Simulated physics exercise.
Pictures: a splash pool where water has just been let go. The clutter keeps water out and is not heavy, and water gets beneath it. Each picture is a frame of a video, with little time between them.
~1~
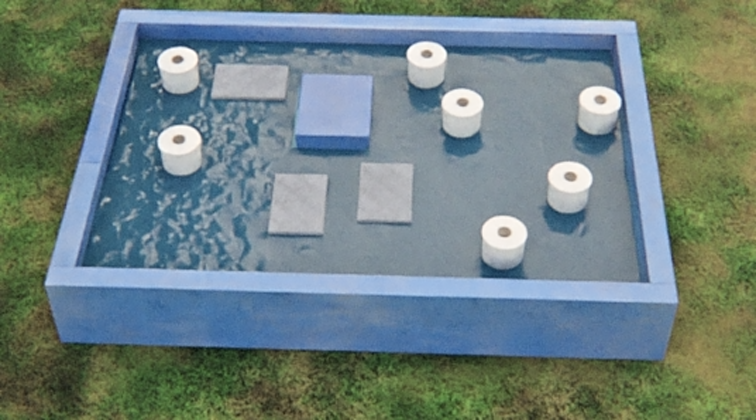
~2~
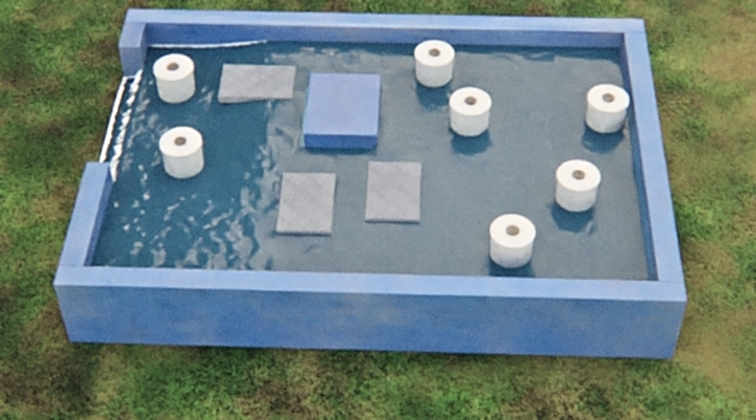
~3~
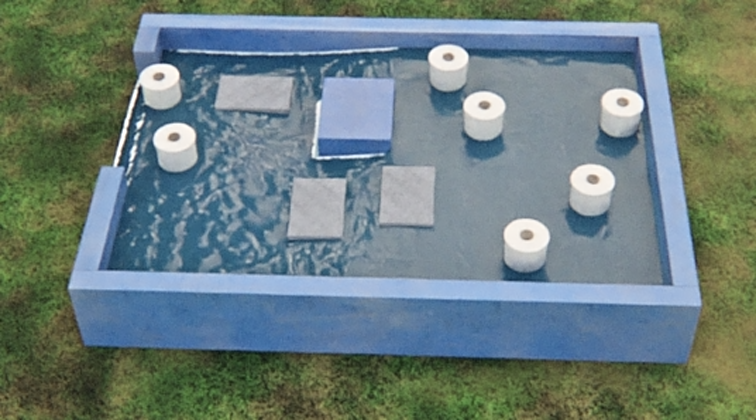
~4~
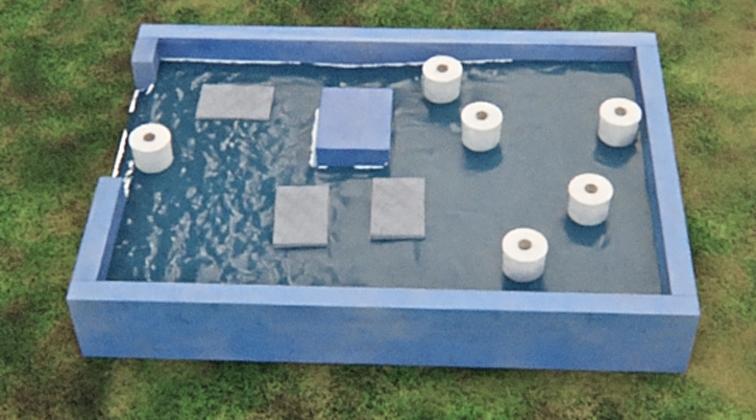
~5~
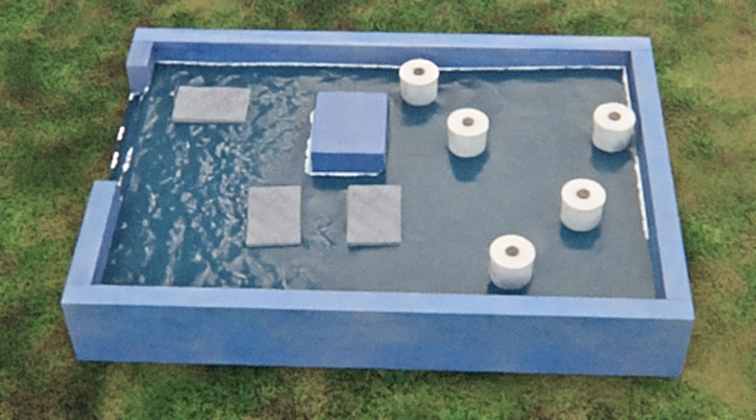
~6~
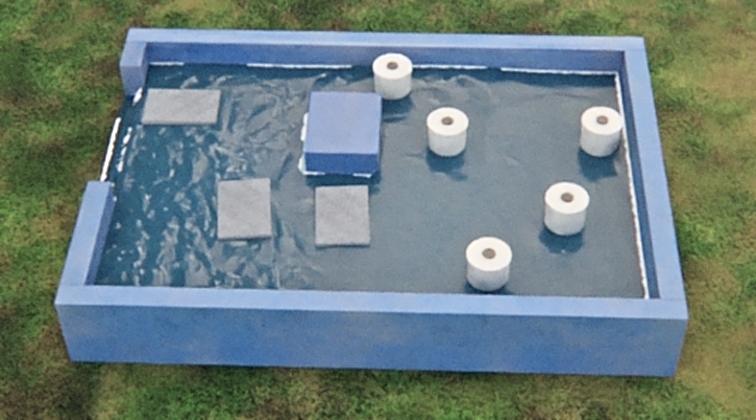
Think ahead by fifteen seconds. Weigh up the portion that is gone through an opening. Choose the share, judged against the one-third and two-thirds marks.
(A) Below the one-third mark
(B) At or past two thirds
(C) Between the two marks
Option C: Between the two marks.
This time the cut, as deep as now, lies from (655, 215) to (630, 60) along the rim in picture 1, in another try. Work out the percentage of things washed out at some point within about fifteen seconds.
Share out: Near 70 %.
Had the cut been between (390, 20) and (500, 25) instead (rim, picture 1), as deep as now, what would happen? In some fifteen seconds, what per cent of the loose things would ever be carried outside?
60 %.
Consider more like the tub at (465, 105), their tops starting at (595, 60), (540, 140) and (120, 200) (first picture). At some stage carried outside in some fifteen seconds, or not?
Note - in order: Retained / retained / out of the scene.
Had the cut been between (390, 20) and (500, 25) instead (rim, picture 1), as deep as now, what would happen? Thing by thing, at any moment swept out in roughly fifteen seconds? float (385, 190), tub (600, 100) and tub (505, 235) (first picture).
Escapes, escapes, remains.
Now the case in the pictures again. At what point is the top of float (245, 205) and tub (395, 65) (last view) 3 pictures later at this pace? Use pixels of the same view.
Roughly (184, 179) for the first, roughly (316, 69) for the second.
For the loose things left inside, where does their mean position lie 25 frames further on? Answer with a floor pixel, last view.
Roughly at (445, 229) in the last view.
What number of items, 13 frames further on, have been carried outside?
By that point the tally is 5.
A moment on, 3 of 10 are out; 7 afloat.
Next, 5 of 10 are out; 5 afloat.
Later, 6 of 10 are out; 4 afloat.
In the end, 6 of 10 are out; 4 afloat.
